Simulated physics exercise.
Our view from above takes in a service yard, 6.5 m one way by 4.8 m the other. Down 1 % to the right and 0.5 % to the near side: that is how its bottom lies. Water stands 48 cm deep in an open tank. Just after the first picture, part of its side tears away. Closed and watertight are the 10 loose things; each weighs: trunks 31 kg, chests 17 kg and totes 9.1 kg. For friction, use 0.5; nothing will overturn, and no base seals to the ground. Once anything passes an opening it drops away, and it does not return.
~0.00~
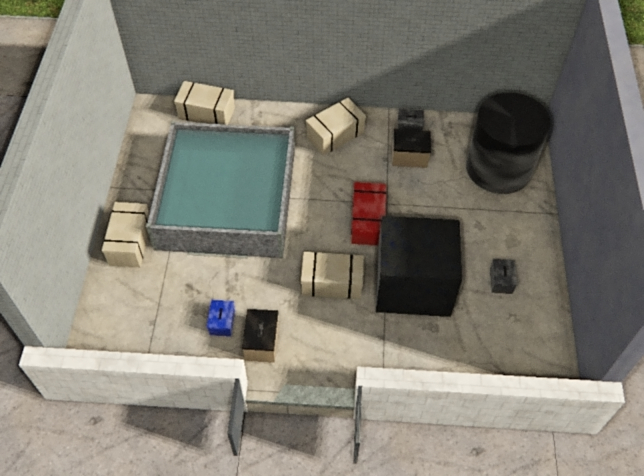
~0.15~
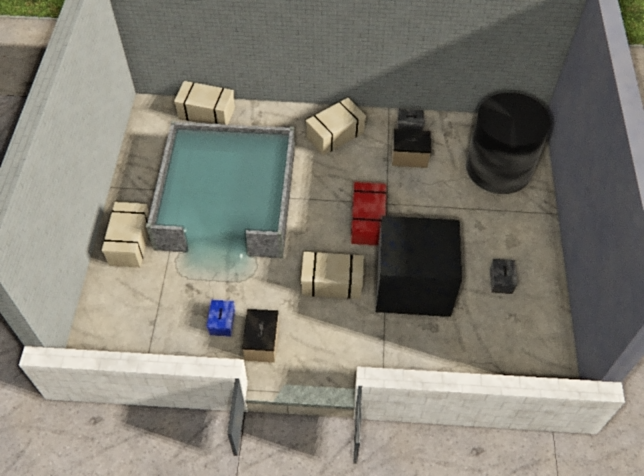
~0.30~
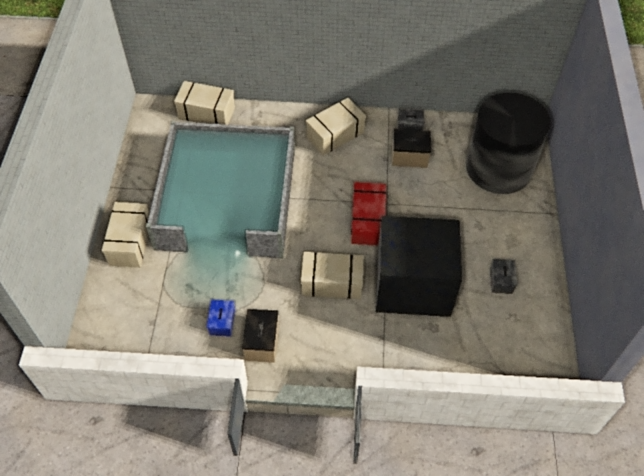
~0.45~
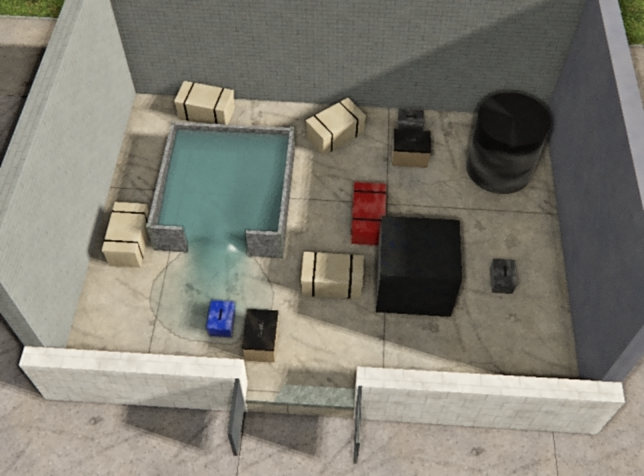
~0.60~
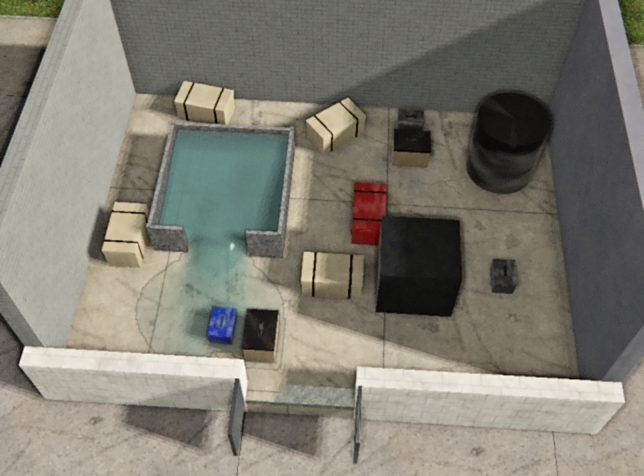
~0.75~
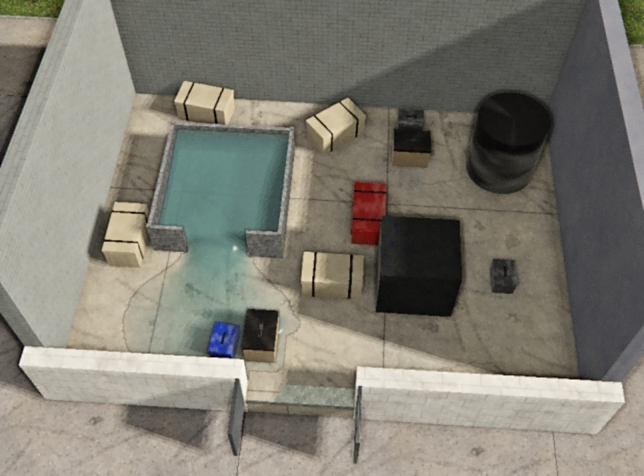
In the video, part of the near side of an open water tank in a walled yard gives way, and water spreads across the floor toward the viewer, reaching a blue box and pushing it slightly nearer while the red box stays still.
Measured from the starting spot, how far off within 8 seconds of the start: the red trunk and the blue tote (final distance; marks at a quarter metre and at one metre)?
Result: The red trunk remains where it was; the blue tote ends up well away.
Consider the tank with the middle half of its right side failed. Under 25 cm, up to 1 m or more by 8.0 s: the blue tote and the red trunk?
Well, the blue tote basically stays there and the red trunk goes a long way.
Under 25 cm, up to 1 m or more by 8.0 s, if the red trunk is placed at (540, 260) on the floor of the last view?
As it turns out, it barely budges.
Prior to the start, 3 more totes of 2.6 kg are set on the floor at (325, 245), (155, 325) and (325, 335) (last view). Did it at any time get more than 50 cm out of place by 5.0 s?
One by one: Below the mark, beyond the mark, beyond the mark.
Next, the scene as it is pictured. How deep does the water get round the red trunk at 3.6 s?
Around 0 cm.
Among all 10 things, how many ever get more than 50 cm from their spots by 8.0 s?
That comes to 3.
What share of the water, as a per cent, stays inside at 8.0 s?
Still held: Near 78 %.
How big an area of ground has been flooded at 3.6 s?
My estimate is roughly 15 m2.
After 1.6 s the red trunk is near (369, 206), 0.0 m from its start, aground; the blue tote is near (227, 348), 0.6 m from its start, afloat; 0 of 10 are out; 1 afloat.
After 3.6 s the red trunk is near (369, 206), 0.0 m from its start, aground; the blue tote is near (377, 329), 2.0 m from its start, aground; 0 of 10 are out; 0 afloat.
After 5.6 s the red trunk is near (369, 206), 0.0 m from its start, aground; the blue tote is near (394, 324), 2.2 m from its start, aground; 0 of 10 are out; 0 afloat.
After 8.0 s the red trunk is near (369, 206), 0.0 m from its start, aground; the blue tote is near (397, 324), 2.3 m from its start, aground; 0 of 10 are out; 0 afloat.
